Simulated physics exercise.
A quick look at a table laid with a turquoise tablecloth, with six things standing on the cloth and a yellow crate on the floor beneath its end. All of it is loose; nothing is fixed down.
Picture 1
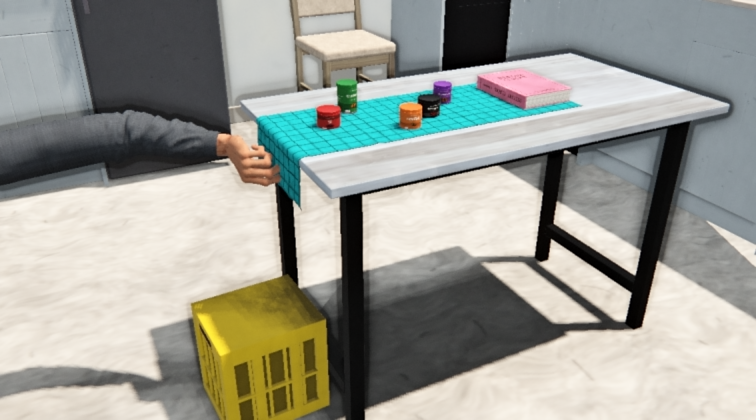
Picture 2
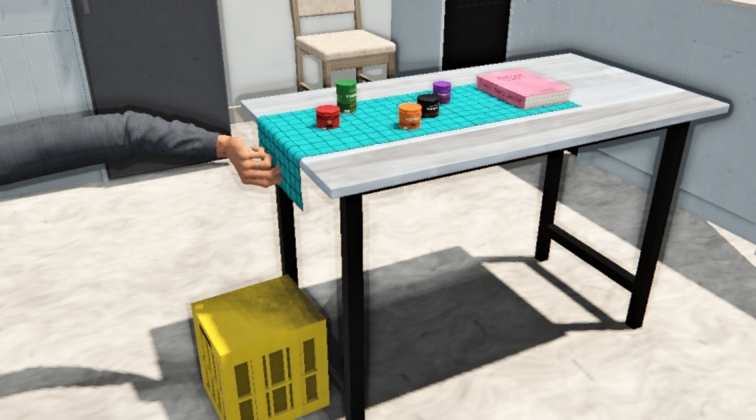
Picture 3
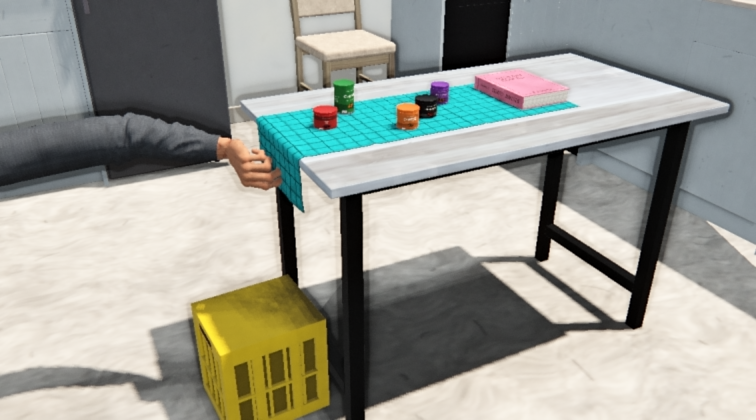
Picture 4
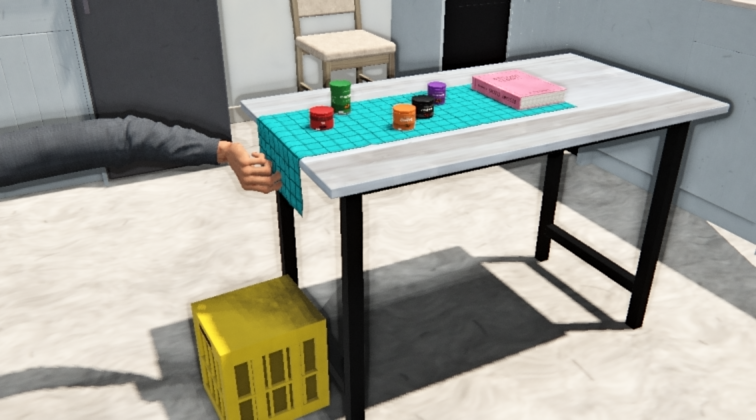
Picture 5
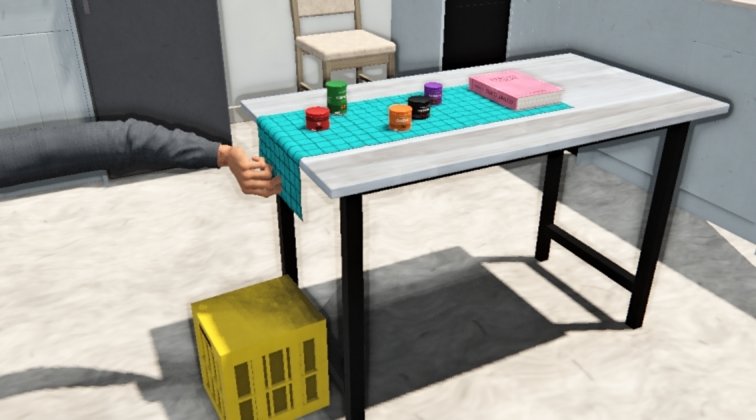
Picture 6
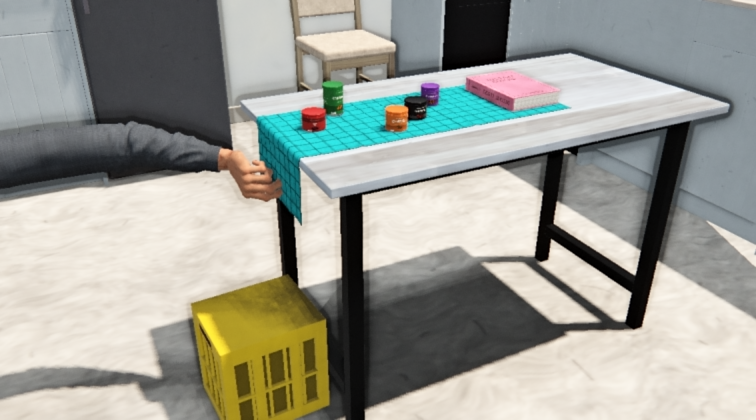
A turquoise tablecloth slides slowly left along a pale, black-legged table, seen from slightly above by a still camera in a sunlit room. On it stand red, green, orange, black and purple pots and a pink book, with a yellow crate below and a chair behind. A hand from the left draws the overhanging end downward, and everything on the cloth shifts slightly left with it, upright.
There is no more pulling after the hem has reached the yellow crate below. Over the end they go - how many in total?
Three in total.
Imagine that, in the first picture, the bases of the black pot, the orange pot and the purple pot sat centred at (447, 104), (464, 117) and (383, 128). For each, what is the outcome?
Result - black pot retained; orange pot retained; purple pot lost.
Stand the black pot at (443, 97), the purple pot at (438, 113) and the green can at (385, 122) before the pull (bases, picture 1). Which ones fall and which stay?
Of the three, the black pot stays aboard, the purple pot stays aboard, the green can takes a tumble.
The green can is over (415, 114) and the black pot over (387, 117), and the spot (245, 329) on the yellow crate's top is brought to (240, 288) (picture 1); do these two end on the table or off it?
In the end the green can is still on top and the black pot is still on top.
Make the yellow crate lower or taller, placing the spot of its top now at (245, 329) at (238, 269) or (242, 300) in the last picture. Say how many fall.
The count would be 1 and then 2.
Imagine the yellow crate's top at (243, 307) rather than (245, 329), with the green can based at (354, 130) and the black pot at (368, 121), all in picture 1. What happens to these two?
The green can goes over, the black pot falls.
Soon after, hem near (283, 256); red pot gone.
After that, hem on the crate; red pot, green can and orange pot gone.
In the end, hem on the crate; red pot, green can and orange pot gone. The answer is three.
